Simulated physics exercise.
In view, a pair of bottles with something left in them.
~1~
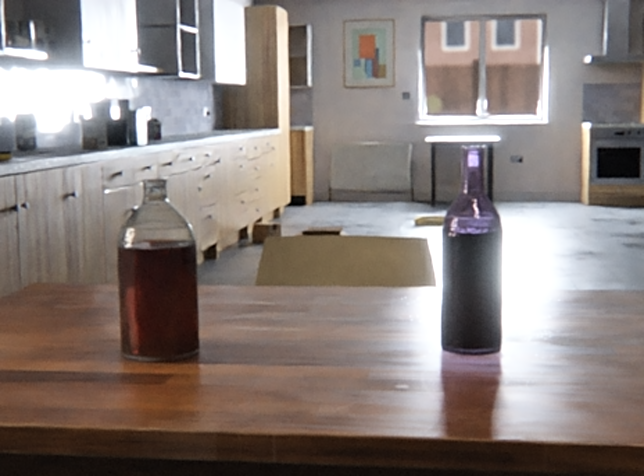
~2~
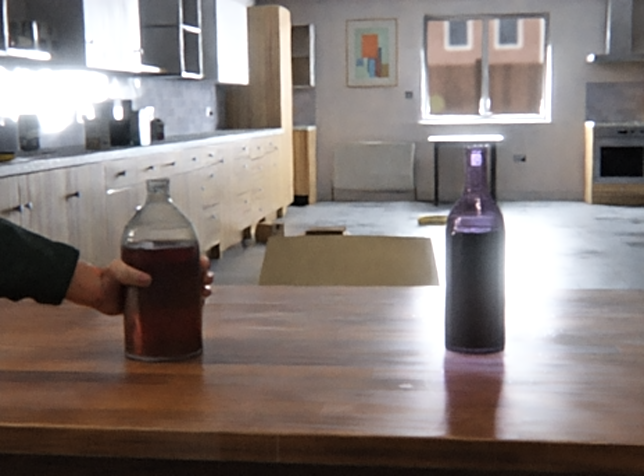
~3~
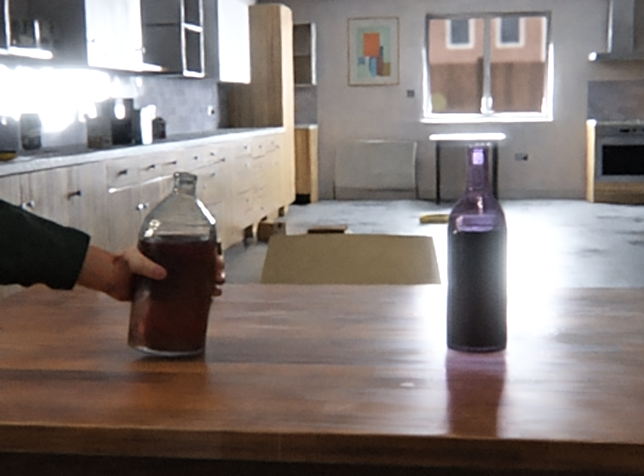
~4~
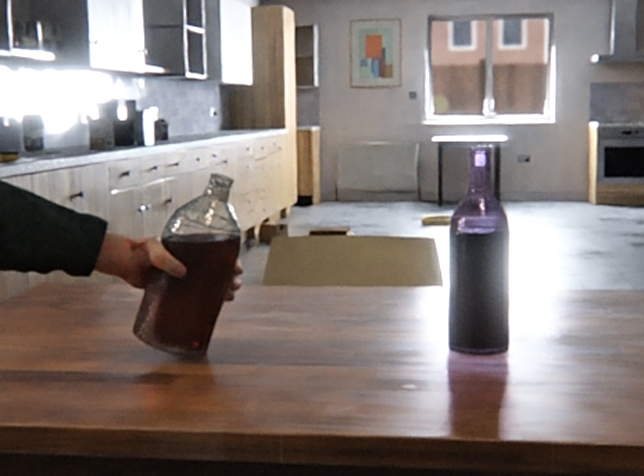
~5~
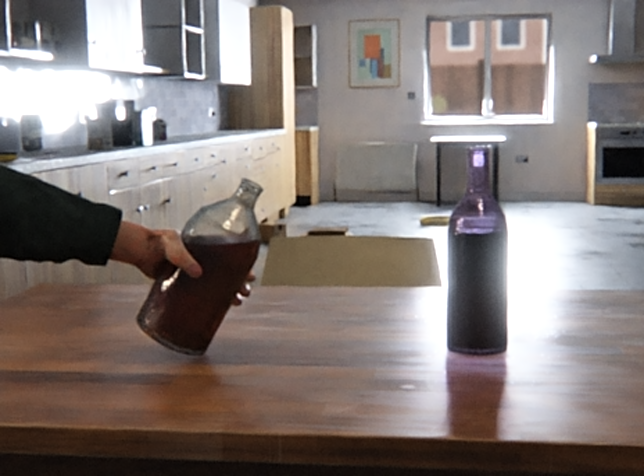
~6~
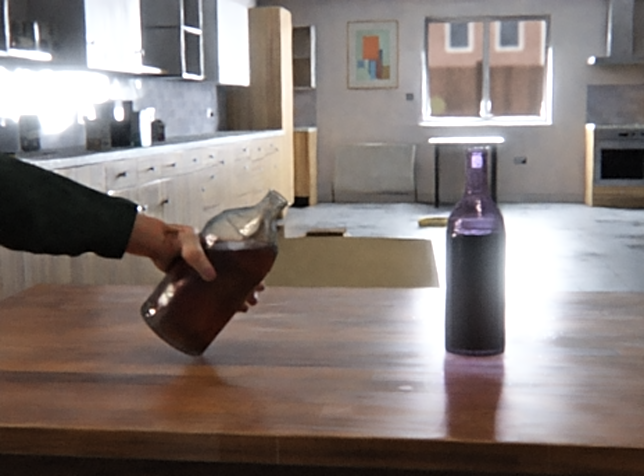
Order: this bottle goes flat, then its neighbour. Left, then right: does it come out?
Left: It lets some out. Right: It lets some out.
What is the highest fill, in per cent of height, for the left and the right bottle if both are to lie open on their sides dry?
Roughly 28 % and 22 %.
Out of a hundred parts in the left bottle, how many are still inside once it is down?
45 %, roughly.
Soon after, the left bottle is nearly down; left bottle, nothing comes out.
Later, the left bottle lies flat; left bottle, it is running out of the neck.
In the end, both lie flat; left bottle, it is running out of the neck; right bottle, it is running out of the neck.
